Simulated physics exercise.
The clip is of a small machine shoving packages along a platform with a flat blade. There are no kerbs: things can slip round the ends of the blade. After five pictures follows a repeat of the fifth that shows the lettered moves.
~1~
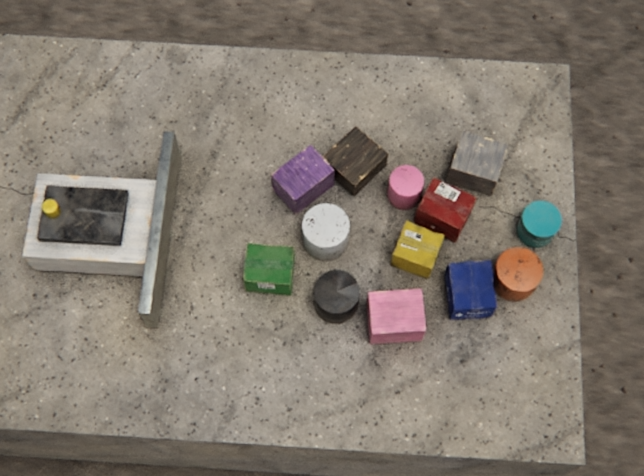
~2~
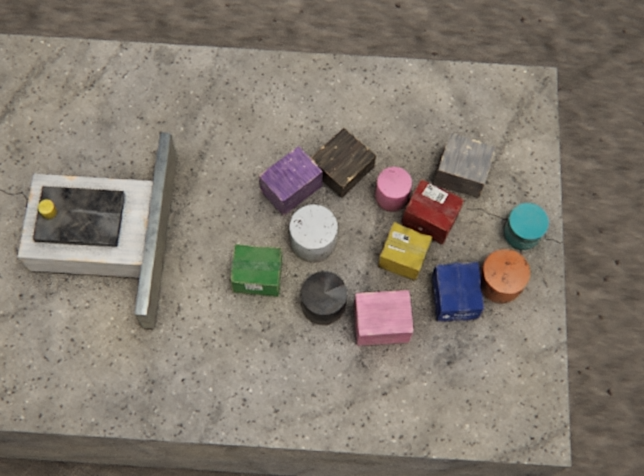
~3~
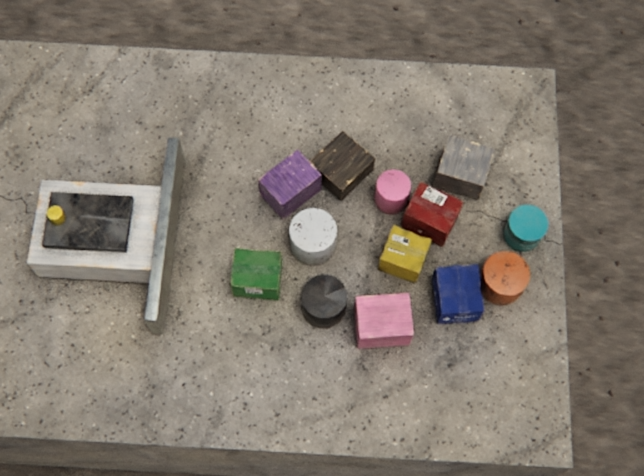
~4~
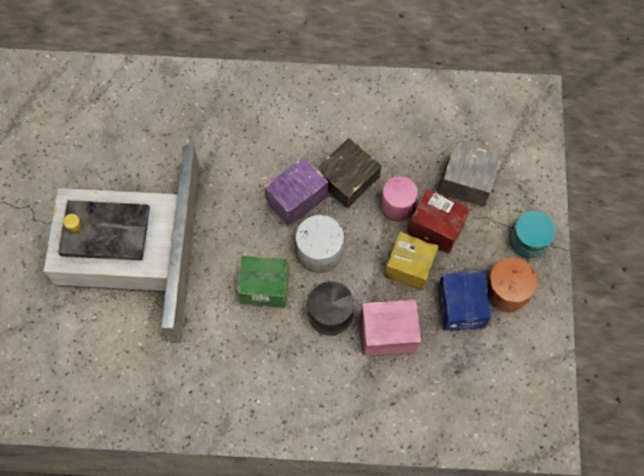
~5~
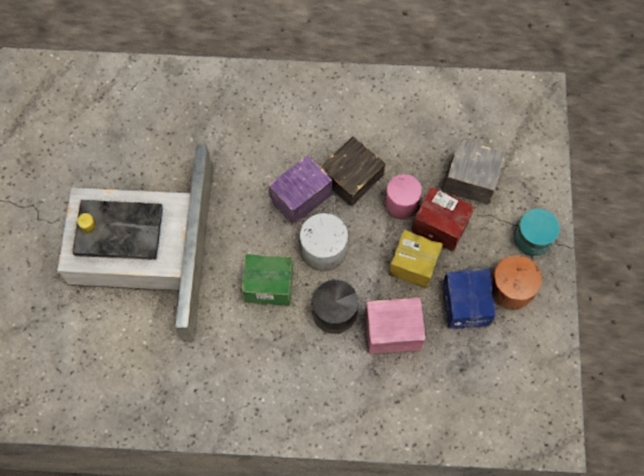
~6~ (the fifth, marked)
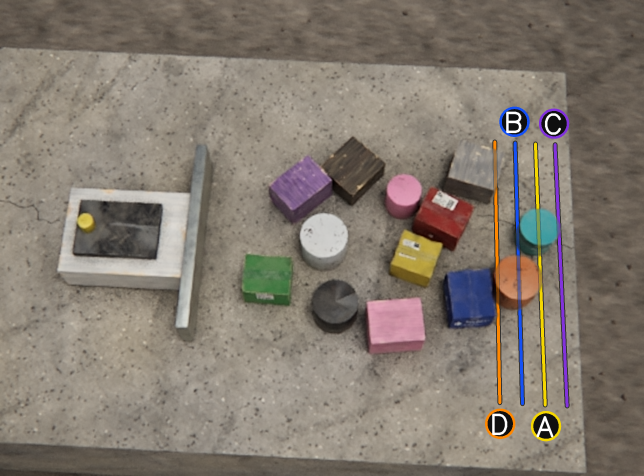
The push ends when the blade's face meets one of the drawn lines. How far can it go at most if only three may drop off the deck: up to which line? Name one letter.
The farthest such stop is D.
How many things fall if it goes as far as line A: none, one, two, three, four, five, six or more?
In all, six or more.
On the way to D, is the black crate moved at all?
Yes.
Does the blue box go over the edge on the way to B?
Yes.
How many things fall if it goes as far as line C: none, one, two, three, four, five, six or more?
In all, six or more.
On the copy, A at (540, 267); B at (519, 266); C at (561, 268); D at (497, 265).
On D. First, robot (236, 235); pink crate (420, 332); black crate (376, 158).
Then, robot (346, 240); turquoise pail (549, 237); orange canister (529, 284).
Finally, robot (432, 244); orange canister over the edge; turquoise pail over the edge; three fallen.
By contrast, A drops six; B drops six; C drops ten.
